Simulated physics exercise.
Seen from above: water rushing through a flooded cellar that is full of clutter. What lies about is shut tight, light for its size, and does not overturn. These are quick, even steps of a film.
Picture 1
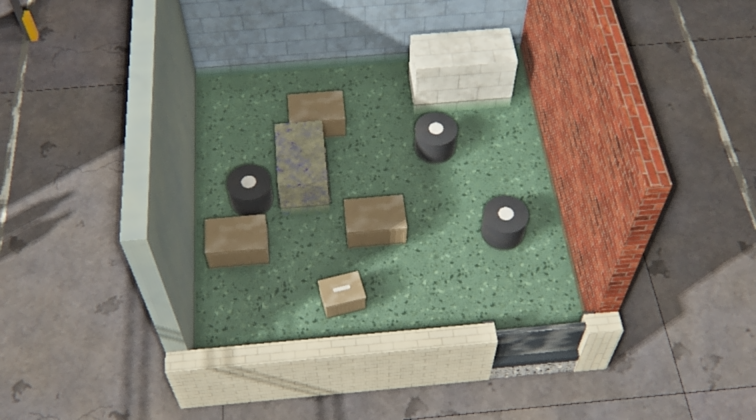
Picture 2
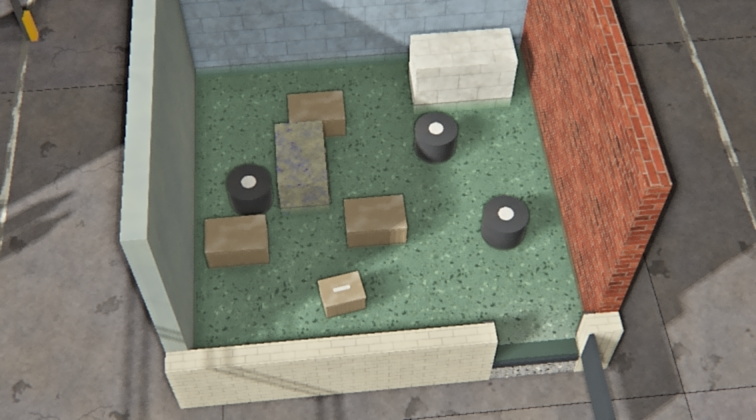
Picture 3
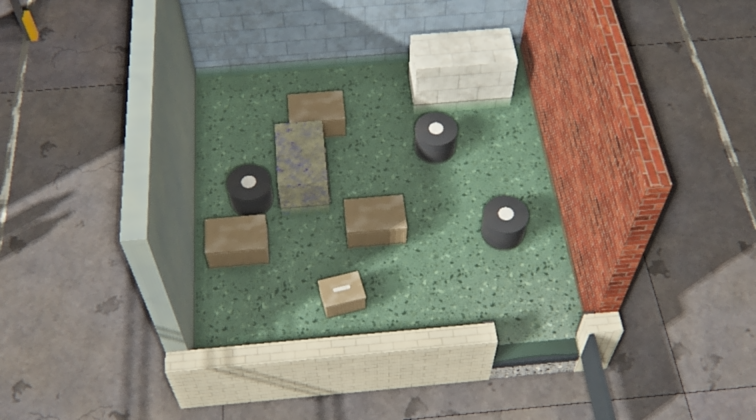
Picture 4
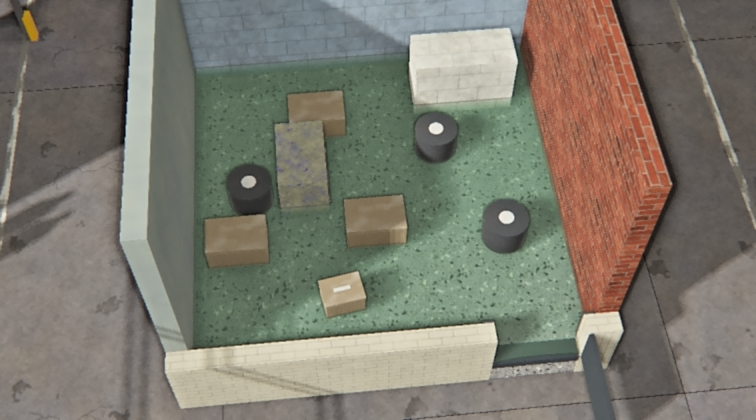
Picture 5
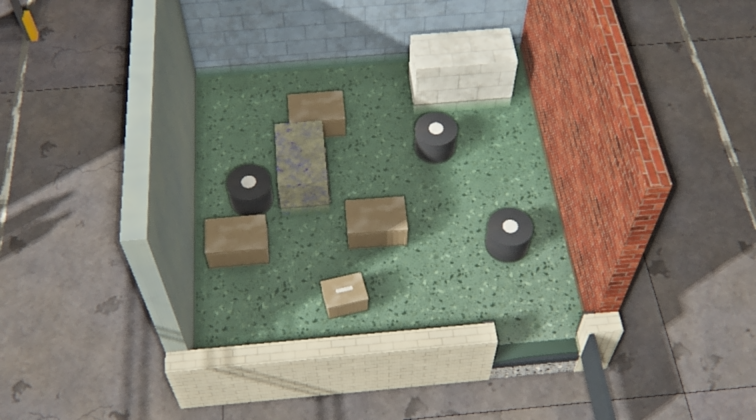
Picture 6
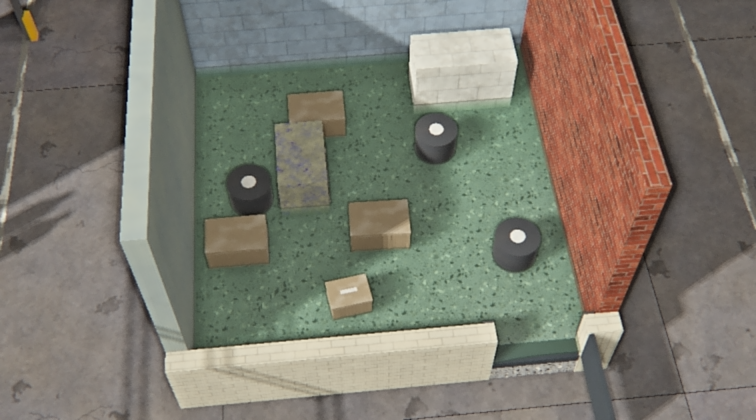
To begin with, boxes and dark round tubs sit scattered across the speckled green floor of a walled enclosure, and the dark panel in the front gap swings outward. The objects stay nearly still at first, then the tub on the right drifts slightly toward the front right, and two nearby boxes shift slightly.
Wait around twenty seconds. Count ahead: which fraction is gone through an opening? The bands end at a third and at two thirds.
Share: From one to two thirds.
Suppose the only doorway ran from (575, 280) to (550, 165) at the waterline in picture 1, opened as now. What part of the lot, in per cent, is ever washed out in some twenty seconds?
Roughly 70 per cent.
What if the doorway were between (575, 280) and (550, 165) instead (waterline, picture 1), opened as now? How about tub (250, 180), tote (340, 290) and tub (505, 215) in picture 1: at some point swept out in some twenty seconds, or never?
As listed: Still in, through, yes.
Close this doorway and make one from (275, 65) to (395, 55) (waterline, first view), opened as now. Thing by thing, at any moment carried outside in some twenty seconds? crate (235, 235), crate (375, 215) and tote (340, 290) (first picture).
As listed: Washed out, washed out, inside.
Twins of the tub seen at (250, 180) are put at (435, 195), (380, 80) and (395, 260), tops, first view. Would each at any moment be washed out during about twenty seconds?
As listed: Yes, still in, gone.
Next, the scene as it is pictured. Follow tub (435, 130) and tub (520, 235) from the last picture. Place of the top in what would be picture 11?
Around (454, 148) and (554, 299).
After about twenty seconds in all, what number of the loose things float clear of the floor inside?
3 of them.
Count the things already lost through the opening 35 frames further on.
I count 3.
A moment on, 0 of 7 are out; 7 afloat.
Next, 2 of 7 are out; 5 afloat.
Later, 3 of 7 are out; 4 afloat.
In the end, 4 of 7 are out; 3 afloat.
